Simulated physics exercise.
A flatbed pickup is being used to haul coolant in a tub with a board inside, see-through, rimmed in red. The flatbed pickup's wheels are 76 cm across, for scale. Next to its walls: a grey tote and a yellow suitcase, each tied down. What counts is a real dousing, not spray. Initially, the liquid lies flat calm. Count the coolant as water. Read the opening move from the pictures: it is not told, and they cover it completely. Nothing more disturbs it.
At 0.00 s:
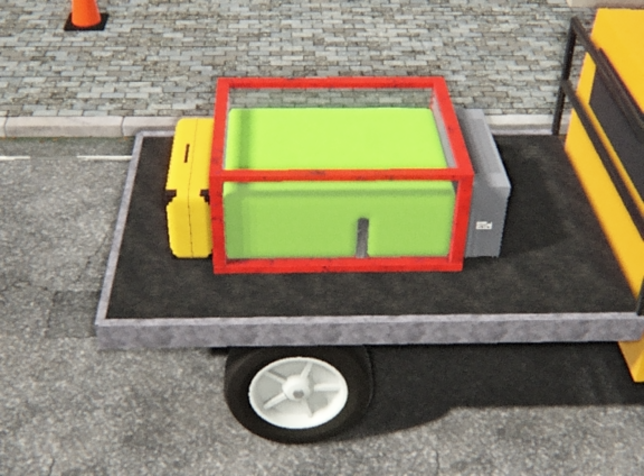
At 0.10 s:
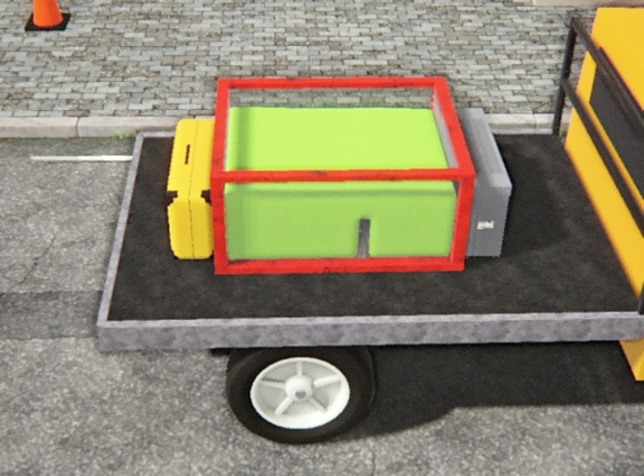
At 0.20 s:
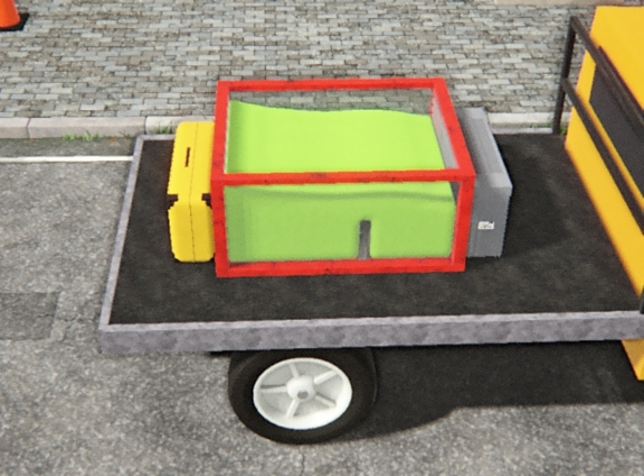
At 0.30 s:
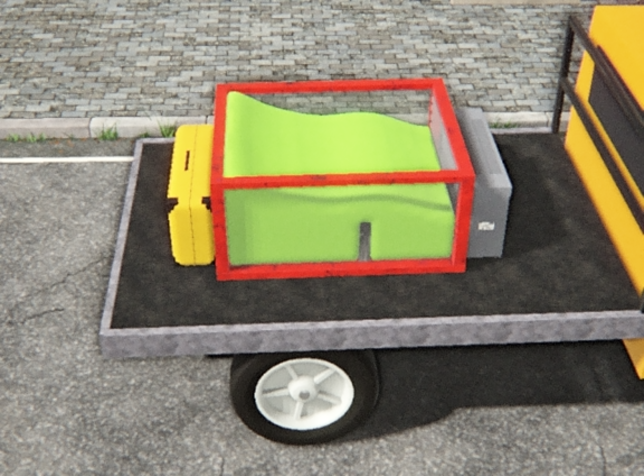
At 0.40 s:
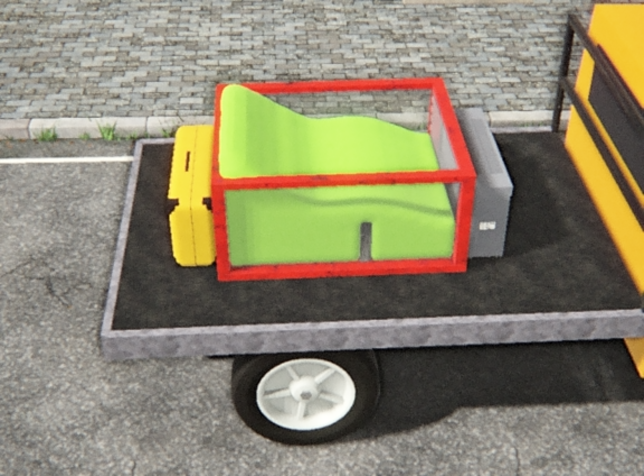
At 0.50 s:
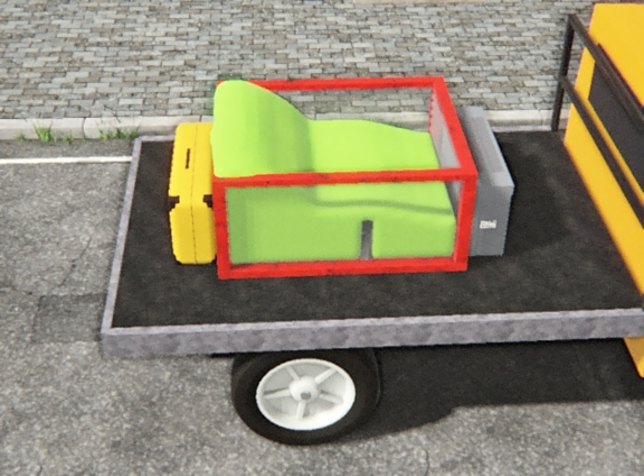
We see a red-rimmed, see-through tub of bright green liquid between a yellow suitcase and a grey tote on a flatbed, level at first; as the truck moves right, the liquid sinks at right and heaps up high at left.
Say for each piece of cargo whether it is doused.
Looking at each: The grey tote is not hit, and the yellow suitcase is hit by the liquid.
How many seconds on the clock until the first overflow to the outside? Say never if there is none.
Looks like it happens close to 0.7 s in.
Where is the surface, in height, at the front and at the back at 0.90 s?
Around 30 cm toward the front, with 40 cm behind.
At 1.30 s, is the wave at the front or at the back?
Forward end.
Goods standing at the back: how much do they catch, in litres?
I'd guess close to 5 litres land there.
After 0.90 s it stands 40 cm high behind and 29 cm in front; 1 per cent has gone over the back.
After 1.30 s it stands 32 cm high behind and 56 cm in front; 2 per cent has gone over the back.
After 1.80 s it stands 34 cm high behind and 37 cm in front; 2 per cent has gone over the back.
After 3.48 s 2 per cent has gone over the back; the grey tote has caught nothing and the yellow suitcase 5 litres.
